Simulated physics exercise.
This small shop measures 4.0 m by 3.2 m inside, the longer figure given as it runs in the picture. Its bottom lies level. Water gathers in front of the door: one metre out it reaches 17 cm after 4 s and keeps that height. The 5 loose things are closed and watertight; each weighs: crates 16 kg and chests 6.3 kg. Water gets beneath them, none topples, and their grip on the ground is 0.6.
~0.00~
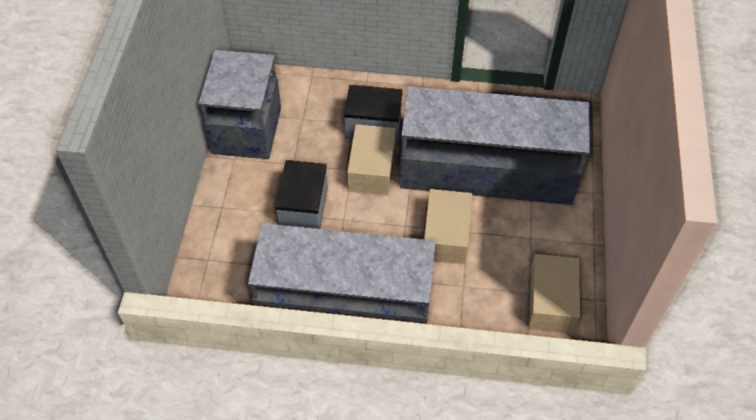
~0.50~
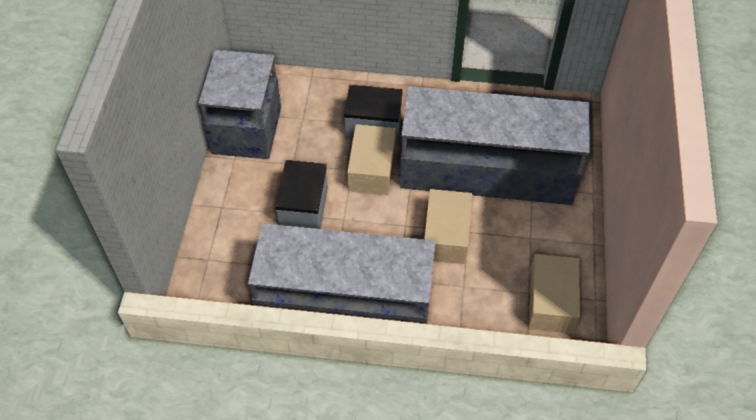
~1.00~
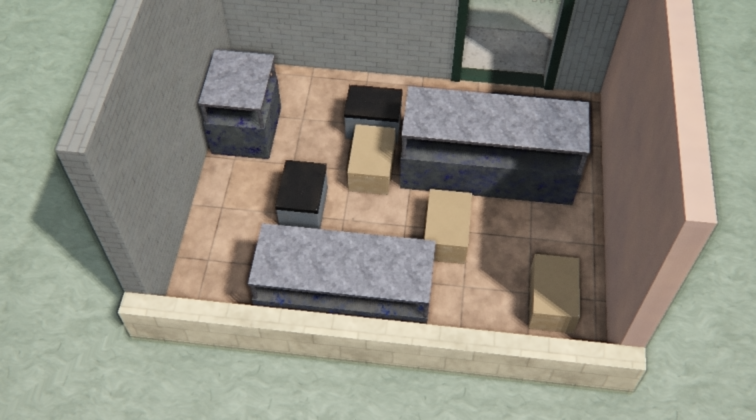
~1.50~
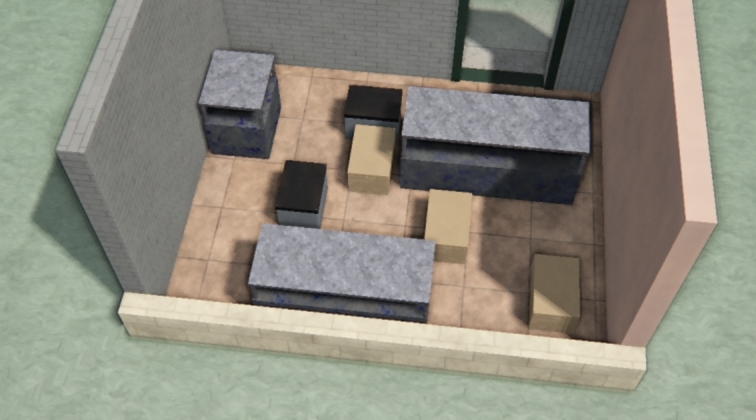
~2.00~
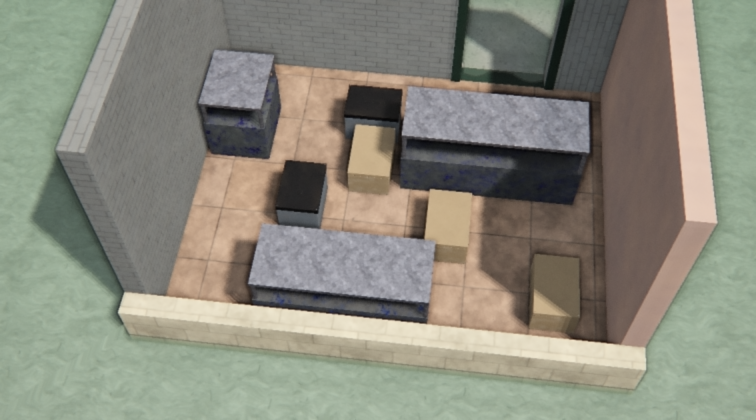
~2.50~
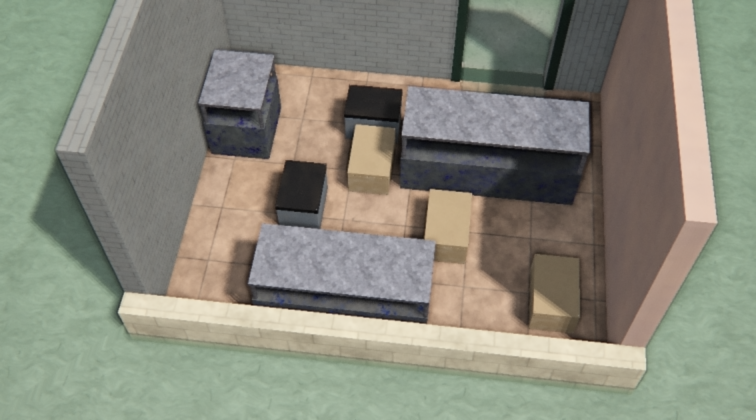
Small roofless shop with stone-topped counters and scattered boxes sitting still, as the ground outside turns from pale grey to green.
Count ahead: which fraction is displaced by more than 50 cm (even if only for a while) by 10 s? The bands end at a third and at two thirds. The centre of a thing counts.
It is not even a third.
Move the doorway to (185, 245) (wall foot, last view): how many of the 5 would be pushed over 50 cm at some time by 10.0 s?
Then 4.
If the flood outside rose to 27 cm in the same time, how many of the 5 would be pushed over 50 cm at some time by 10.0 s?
Then 2.
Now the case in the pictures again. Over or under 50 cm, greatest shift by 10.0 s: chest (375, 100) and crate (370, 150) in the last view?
In turn: Over, under.
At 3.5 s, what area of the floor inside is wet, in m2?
About 1.5 m2.
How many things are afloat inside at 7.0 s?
At that moment 1.
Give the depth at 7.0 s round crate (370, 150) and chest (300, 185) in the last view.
Roughly 2 and 1 cm.
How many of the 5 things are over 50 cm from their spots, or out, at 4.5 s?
By then 0.
After 3.5 s 0 of 5 are over 50 cm from their spots; 0 afloat.
After 4.5 s 0 of 5 are over 50 cm from their spots; 0 afloat.
After 7.0 s 1 of 5 are over 50 cm from their spots; 1 afloat.
After 10.0 s 1 of 5 are over 50 cm from their spots, and 1 have been at some point; 1 afloat.
